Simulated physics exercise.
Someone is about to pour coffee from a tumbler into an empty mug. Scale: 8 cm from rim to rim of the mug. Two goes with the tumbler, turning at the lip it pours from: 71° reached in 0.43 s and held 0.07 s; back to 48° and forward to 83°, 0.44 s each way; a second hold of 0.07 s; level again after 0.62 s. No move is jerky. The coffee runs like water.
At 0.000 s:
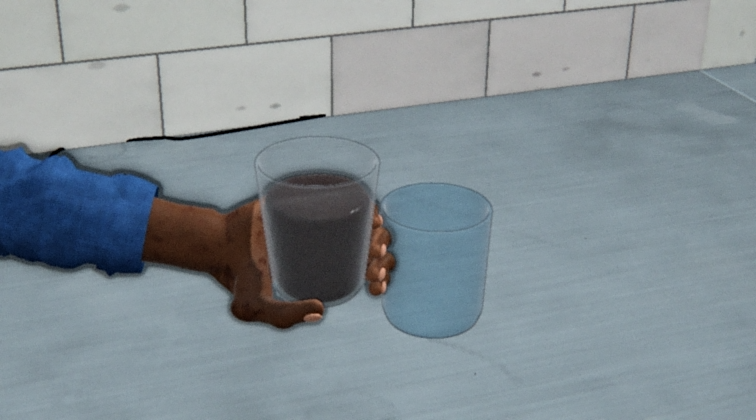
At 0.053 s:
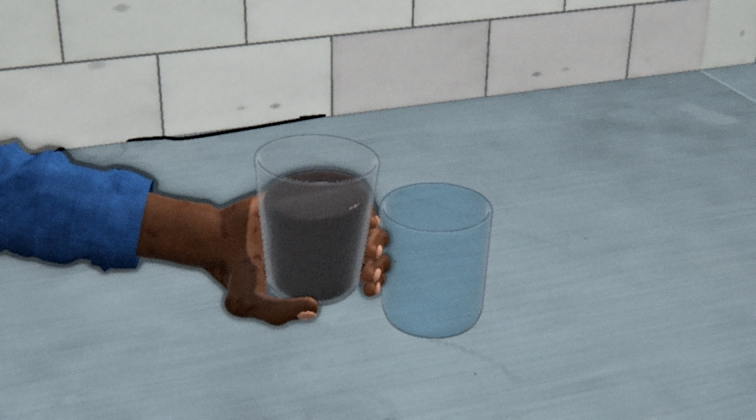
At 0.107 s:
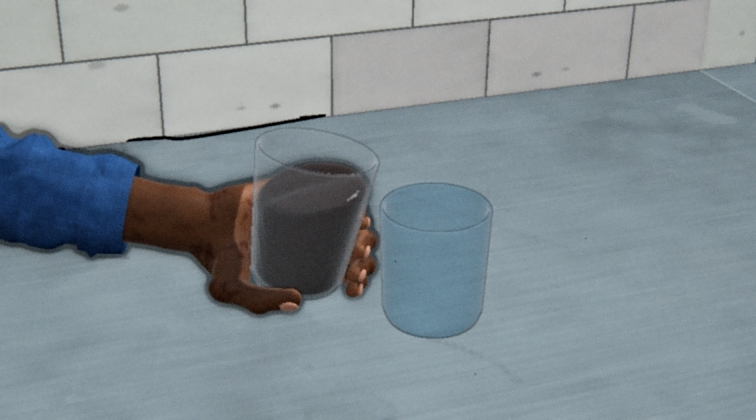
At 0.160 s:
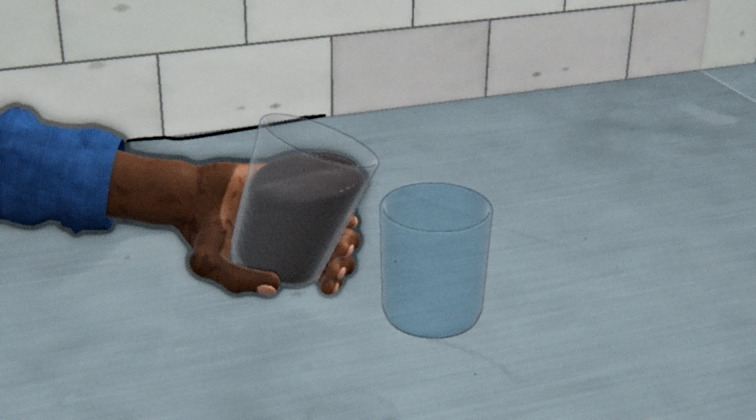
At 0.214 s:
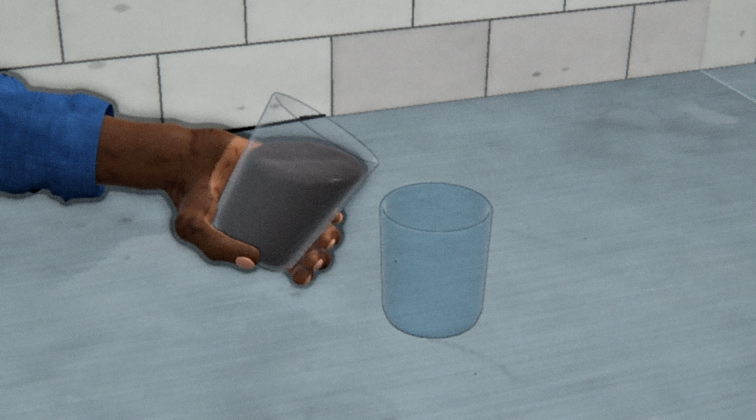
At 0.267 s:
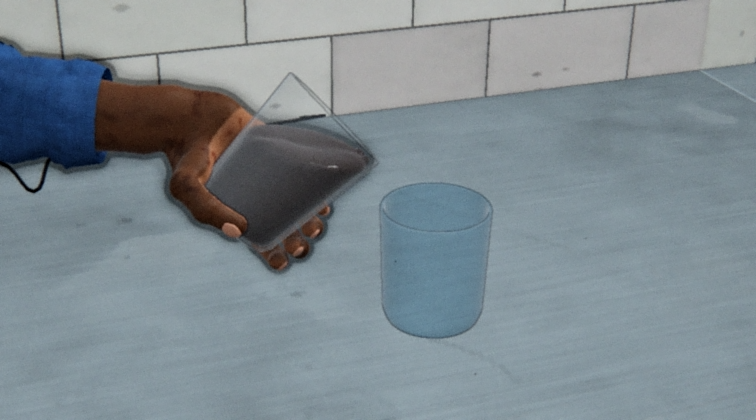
A hand steadily tilts a clear tumbler of dark liquid rightward beside an empty glass.
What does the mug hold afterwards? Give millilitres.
Close to 280 ml.
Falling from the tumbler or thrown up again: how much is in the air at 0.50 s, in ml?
Close to 70 ml.
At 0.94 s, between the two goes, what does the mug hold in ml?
About 170 ml.
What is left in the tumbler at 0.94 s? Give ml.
Some 170 ml.
After 0.50 s the tilt is 71° and the mug has 20 ml, the tumbler 255 ml, and 0 ml is on the work surface.
After 0.94 s the tilt is 48° and the mug has 170 ml, the tumbler 170 ml, and 0 ml is on the work surface.
After 1.45 s the tilt is 83° and the mug has 205 ml, the tumbler 100 ml, and 5 ml is on the work surface.
After 1.89 s the tilt is 16° and the mug has 280 ml, the tumbler 60 ml, and 5 ml is on the work surface.
In the end the mug has 280 ml, the tumbler 60 ml, and 5 ml is on the work surface.
